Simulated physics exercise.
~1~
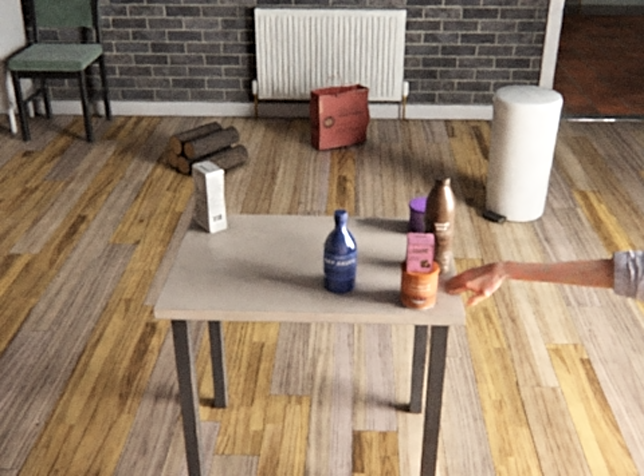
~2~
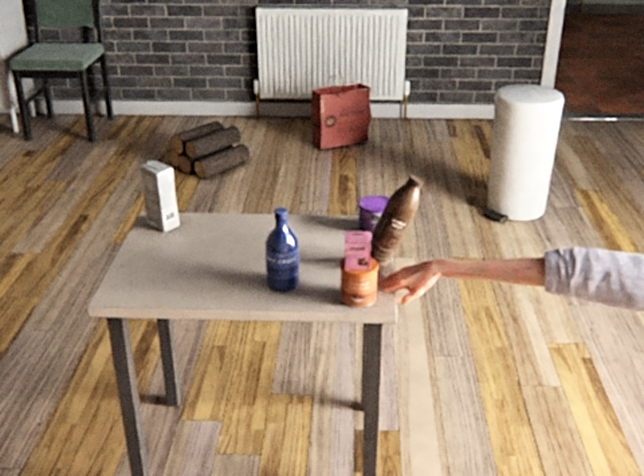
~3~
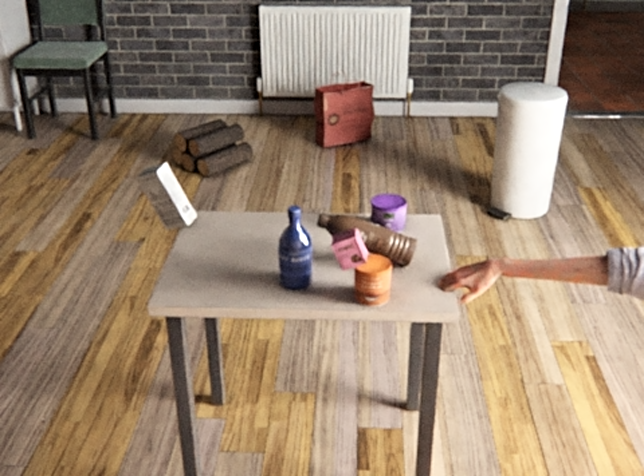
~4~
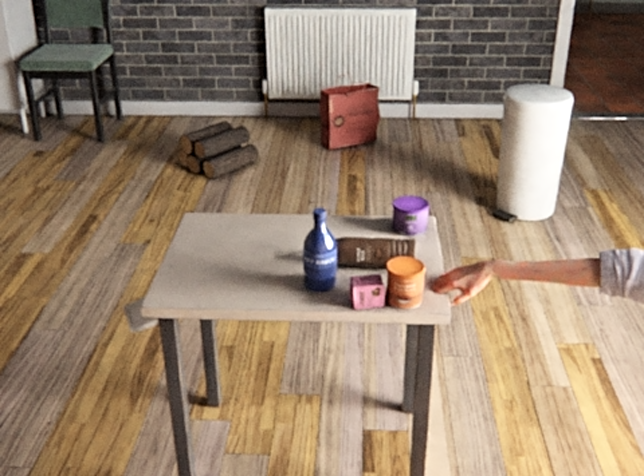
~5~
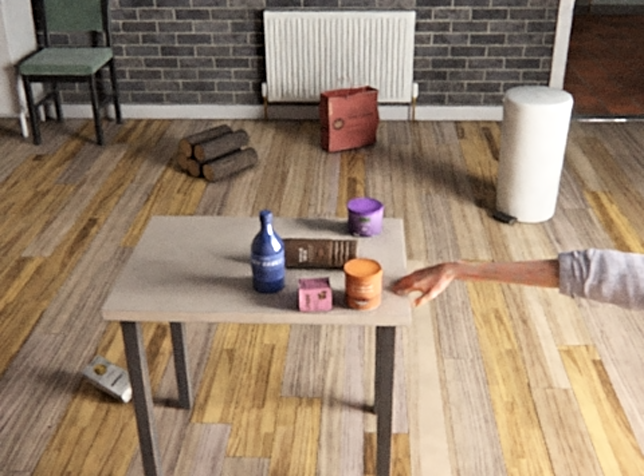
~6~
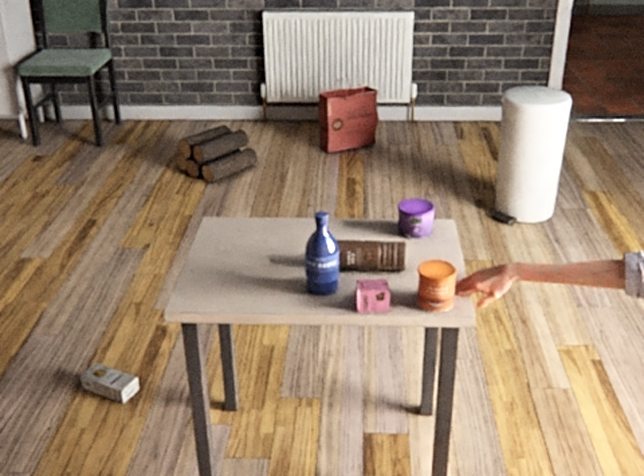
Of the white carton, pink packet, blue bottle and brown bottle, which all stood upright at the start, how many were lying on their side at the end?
Three of them ended up on their side, namely the white carton, the pink packet and the brown bottle.
